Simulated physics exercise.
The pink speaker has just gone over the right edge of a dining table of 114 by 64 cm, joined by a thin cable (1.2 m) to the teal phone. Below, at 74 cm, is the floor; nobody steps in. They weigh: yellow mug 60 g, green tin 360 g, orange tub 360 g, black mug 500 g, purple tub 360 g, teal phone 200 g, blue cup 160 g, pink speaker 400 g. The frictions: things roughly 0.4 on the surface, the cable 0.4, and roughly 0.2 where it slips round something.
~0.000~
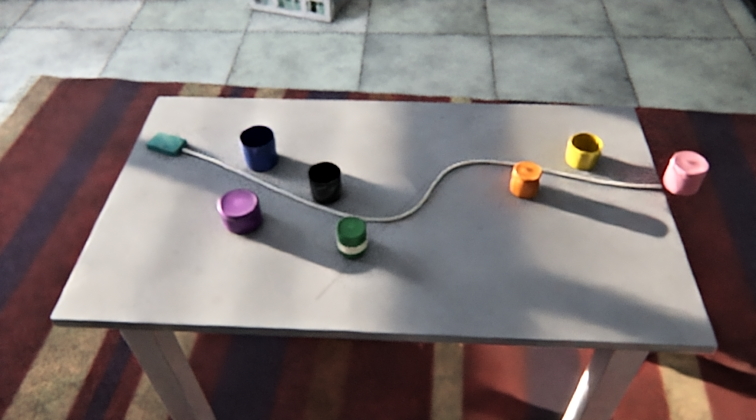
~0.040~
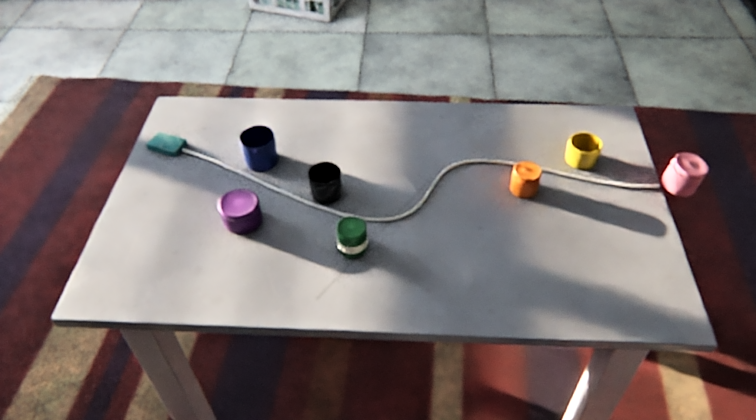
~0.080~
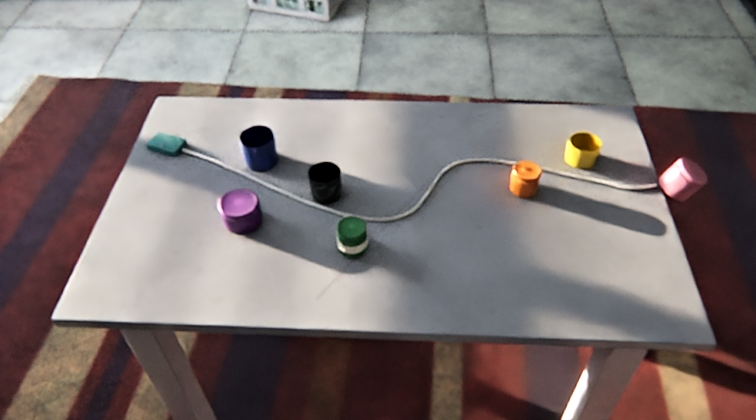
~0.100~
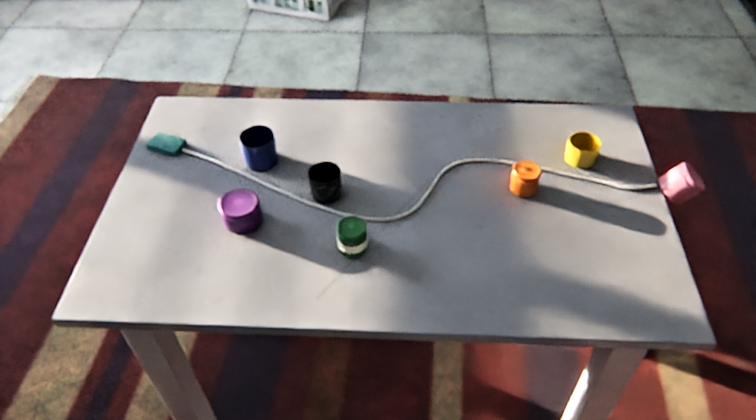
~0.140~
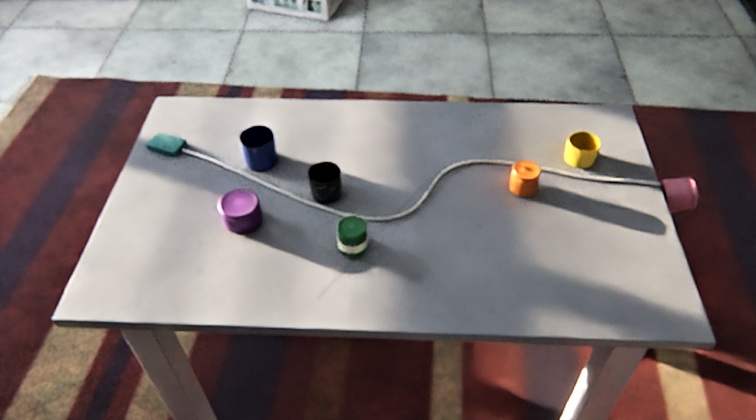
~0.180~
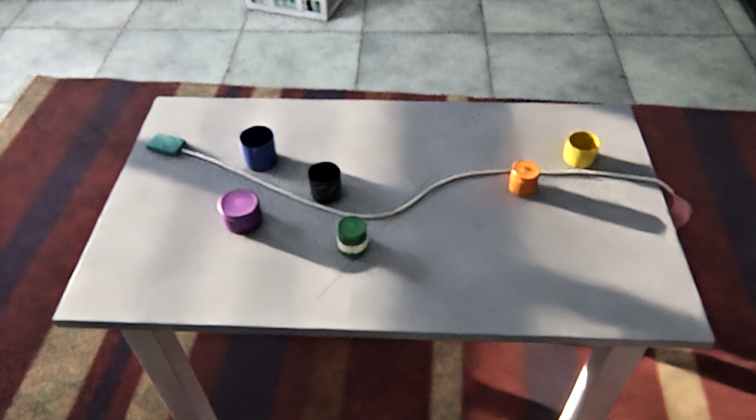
A pink cylinder at the table's right edge tilts and slips over the side, sinking mostly out of view and drawing the thin cable straighter, while the teal object at the other end and the colored containers stay still.
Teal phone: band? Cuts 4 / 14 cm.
High.
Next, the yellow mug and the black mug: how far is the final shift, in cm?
The yellow mug ends up around 0 cm from its start and the black mug around 2 cm.
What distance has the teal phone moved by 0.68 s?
Shift of the teal phone - 25 cm.
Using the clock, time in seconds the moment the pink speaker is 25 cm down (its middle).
The clock reads 0.44 s at that moment.
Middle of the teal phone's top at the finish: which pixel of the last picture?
The top ends up close to (307, 204) in the last picture.
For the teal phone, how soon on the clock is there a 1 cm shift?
About: Teal phone 0.26 s.
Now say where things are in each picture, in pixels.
The first picture shows teal phone (166, 141); cable runs through (605, 183) (497, 162) (417, 207) (230, 168).
The second picture shows pink speaker (690, 164); cable runs through (604, 182) (418, 207) (230, 168).
The third picture shows pink speaker (683, 180); cable runs through (602, 182) (417, 206) (230, 168).
The fourth picture shows pink speaker (682, 184); cable runs through (602, 182) (417, 206) (230, 168).
The fifth picture shows pink speaker (677, 195); cable runs through (605, 180) (417, 206) (230, 168).
The sixth picture shows teal phone (166, 142); cable runs through (624, 176) (416, 200) (229, 168).
By 0.4 s, the cable's tail end at (230, 173); teal phone 14 cm off its start, pink speaker over the edge.
By 0.7 s, the cable's tail end at (281, 191); teal phone 27 cm off its start, pink speaker over the edge.
By 0.9 s, the cable's tail end at (324, 202); teal phone 38 cm off its start at (304, 202), pink speaker over the edge, black mug 2 cm off its start at (332, 168).
By 1.2 s, the cable's tail end at (327, 202); teal phone 38 cm off its start, pink speaker over the edge, black mug 2 cm off its start.
By 2.4 s, the cable's tail end at (327, 202); teal phone 38 cm off its start at (307, 204), pink speaker over the edge, black mug 2 cm off its start at (332, 168).
